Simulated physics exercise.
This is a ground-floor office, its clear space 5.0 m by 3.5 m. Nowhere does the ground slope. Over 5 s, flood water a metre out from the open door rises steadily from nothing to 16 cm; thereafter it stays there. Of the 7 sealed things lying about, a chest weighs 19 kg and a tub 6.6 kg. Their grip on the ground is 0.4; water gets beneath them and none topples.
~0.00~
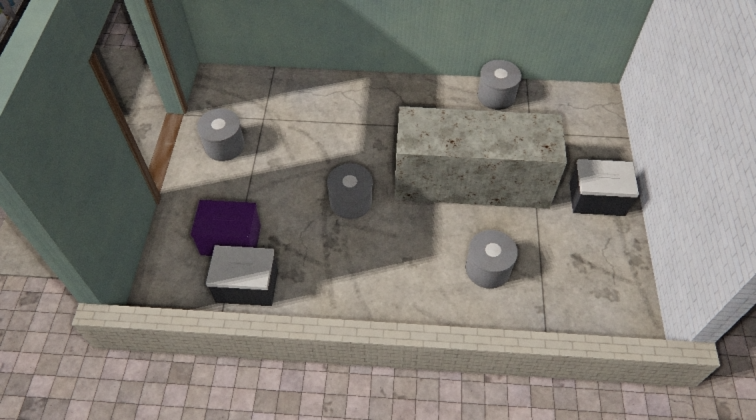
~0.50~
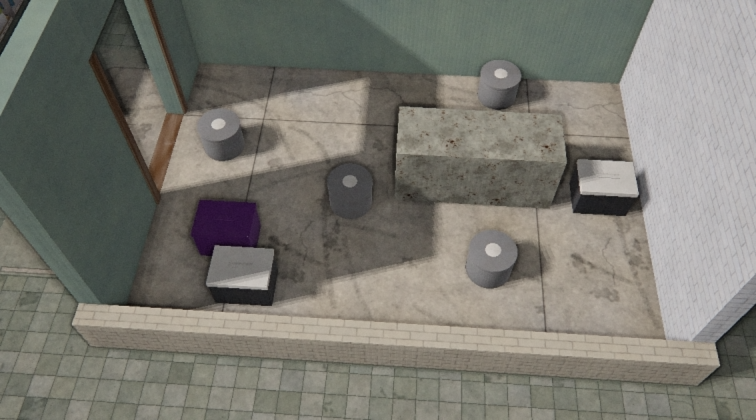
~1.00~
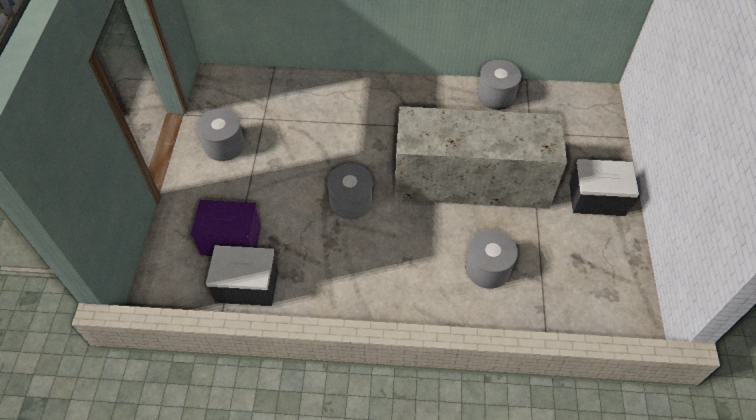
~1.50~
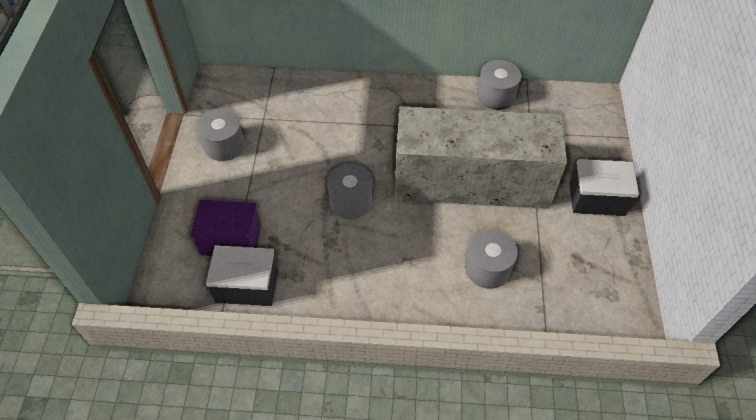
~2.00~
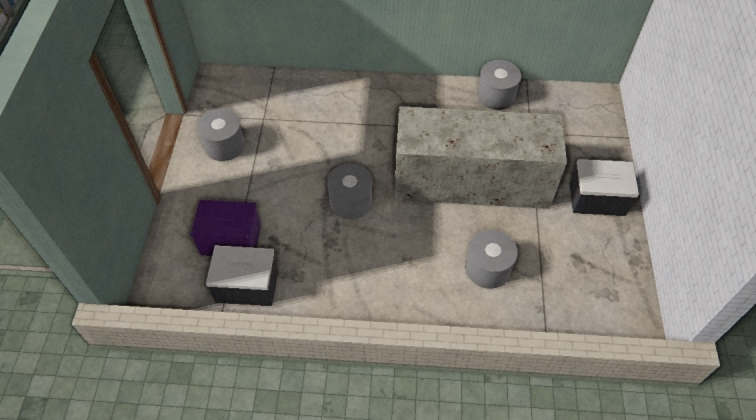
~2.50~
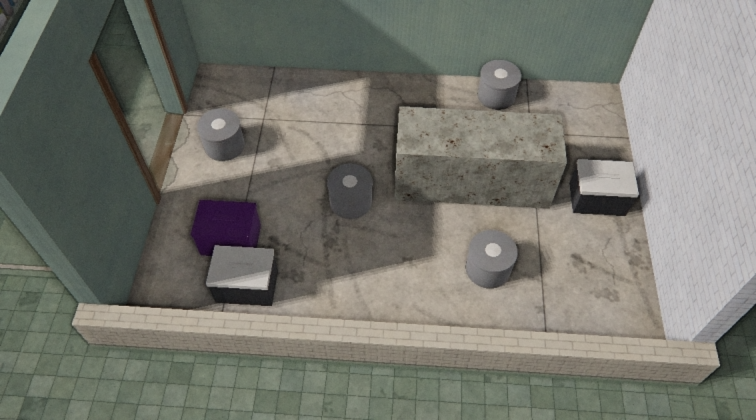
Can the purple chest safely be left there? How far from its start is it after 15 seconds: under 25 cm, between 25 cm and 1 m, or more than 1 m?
Looks like it will keep its position.
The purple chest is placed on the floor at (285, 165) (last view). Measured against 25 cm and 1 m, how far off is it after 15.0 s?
Short answer, it keeps close to its start.
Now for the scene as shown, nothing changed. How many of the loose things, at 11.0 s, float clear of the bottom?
It comes to 2.
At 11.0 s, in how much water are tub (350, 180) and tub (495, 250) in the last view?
Roughly 3 and 3 cm.
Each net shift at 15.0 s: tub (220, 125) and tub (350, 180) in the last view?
First 400 cm, then 250 cm.
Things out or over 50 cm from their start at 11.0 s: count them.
Result: 3.
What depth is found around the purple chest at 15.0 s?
Around 5 cm.
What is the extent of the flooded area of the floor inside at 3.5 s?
About 1.0 m2 is covered.
After 3.5 s the purple chest is near (224, 218), 0.0 m from its start, aground; 0 afloat.
After 6.8 s the purple chest is near (224, 218), 0.0 m from its start, aground; 1 afloat.
After 11.0 s the purple chest is near (224, 218), 0.0 m from its start, aground; 2 afloat.
After 15.0 s the purple chest is near (224, 218), 0.0 m from its start, aground; 5 afloat.
